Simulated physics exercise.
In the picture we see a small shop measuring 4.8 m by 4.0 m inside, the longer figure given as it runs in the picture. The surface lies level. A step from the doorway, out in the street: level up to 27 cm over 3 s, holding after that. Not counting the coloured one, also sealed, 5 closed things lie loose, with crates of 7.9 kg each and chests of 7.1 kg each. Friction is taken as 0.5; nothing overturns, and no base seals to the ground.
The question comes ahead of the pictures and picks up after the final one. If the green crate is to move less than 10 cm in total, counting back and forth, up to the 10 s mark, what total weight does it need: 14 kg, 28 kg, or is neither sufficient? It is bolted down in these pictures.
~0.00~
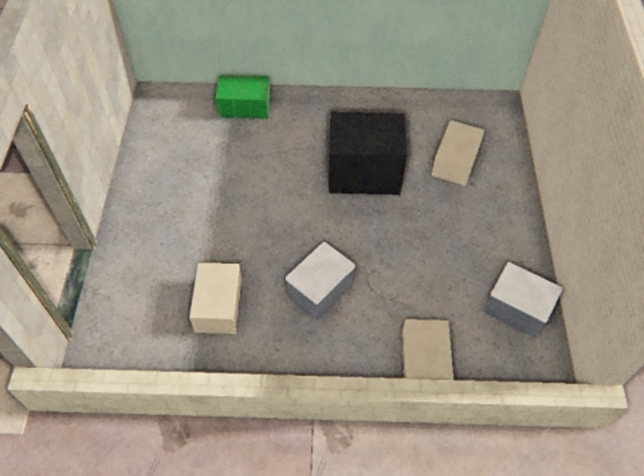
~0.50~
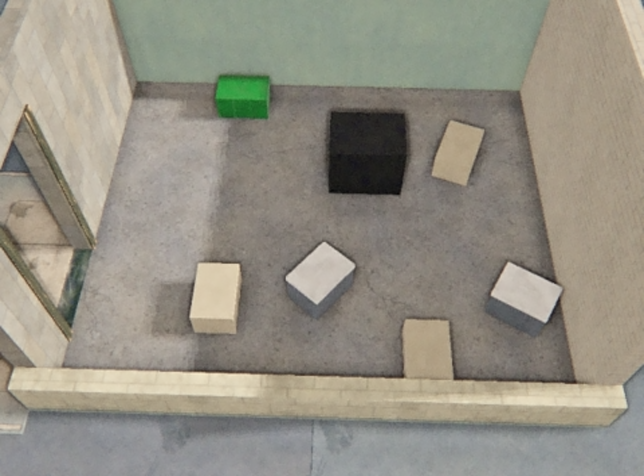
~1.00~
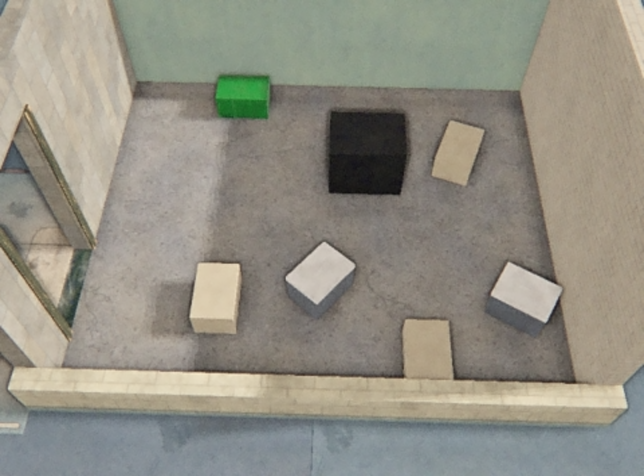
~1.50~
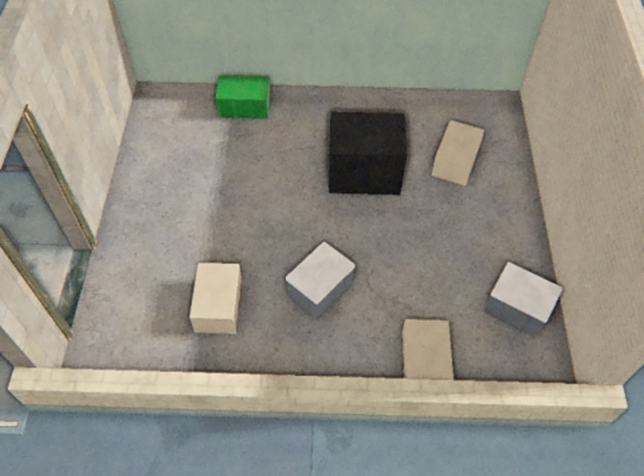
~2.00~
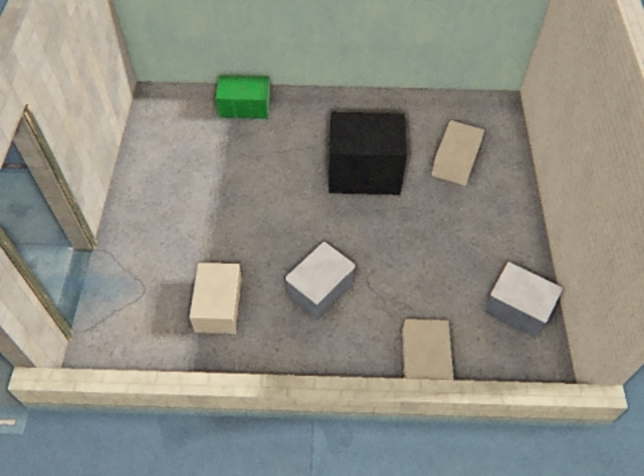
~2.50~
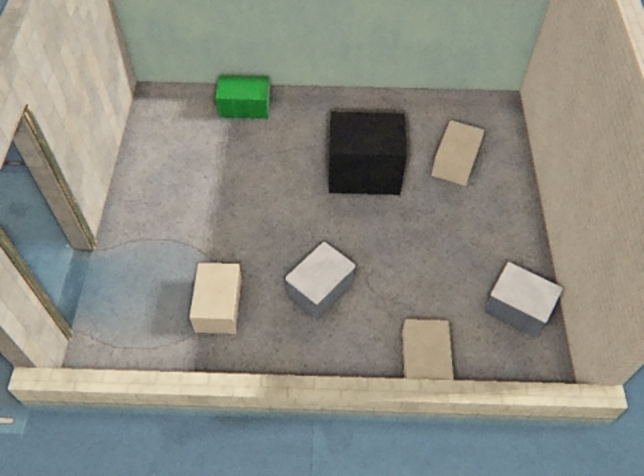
14 kg is sufficient.
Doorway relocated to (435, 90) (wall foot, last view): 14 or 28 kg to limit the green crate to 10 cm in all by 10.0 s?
Under that change the small mass suffices.
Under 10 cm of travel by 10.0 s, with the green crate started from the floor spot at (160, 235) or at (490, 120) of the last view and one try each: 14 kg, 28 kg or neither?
Try by try, must use the heavier; no option works.
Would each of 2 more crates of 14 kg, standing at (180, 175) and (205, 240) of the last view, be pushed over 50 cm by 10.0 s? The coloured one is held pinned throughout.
Below the mark, then above the mark.
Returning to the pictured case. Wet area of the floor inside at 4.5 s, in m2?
At that time the wet patch spans about 10.5 m2.
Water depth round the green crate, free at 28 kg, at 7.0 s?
Close to 2 cm deep.
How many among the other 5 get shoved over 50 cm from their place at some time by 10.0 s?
That adds up to 5.
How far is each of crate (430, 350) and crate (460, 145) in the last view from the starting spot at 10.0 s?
First 200 cm, then 200 cm.
After 3.5 s the green crate would be 0 cm from its start with 14 kg and 0 cm from its start with 28 kg; 0 cm of water round it then.
After 4.5 s the green crate would be 0 cm from its start with 14 kg and 0 cm from its start with 28 kg; 0 cm of water round it then.
After 7.0 s the green crate would be 0 cm from its start with 14 kg and 0 cm from its start with 28 kg; 2 cm of water round it then.
After 10.0 s the green crate would be 0 cm from its start with 14 kg and 0 cm from its start with 28 kg; 4 cm of water round it then.
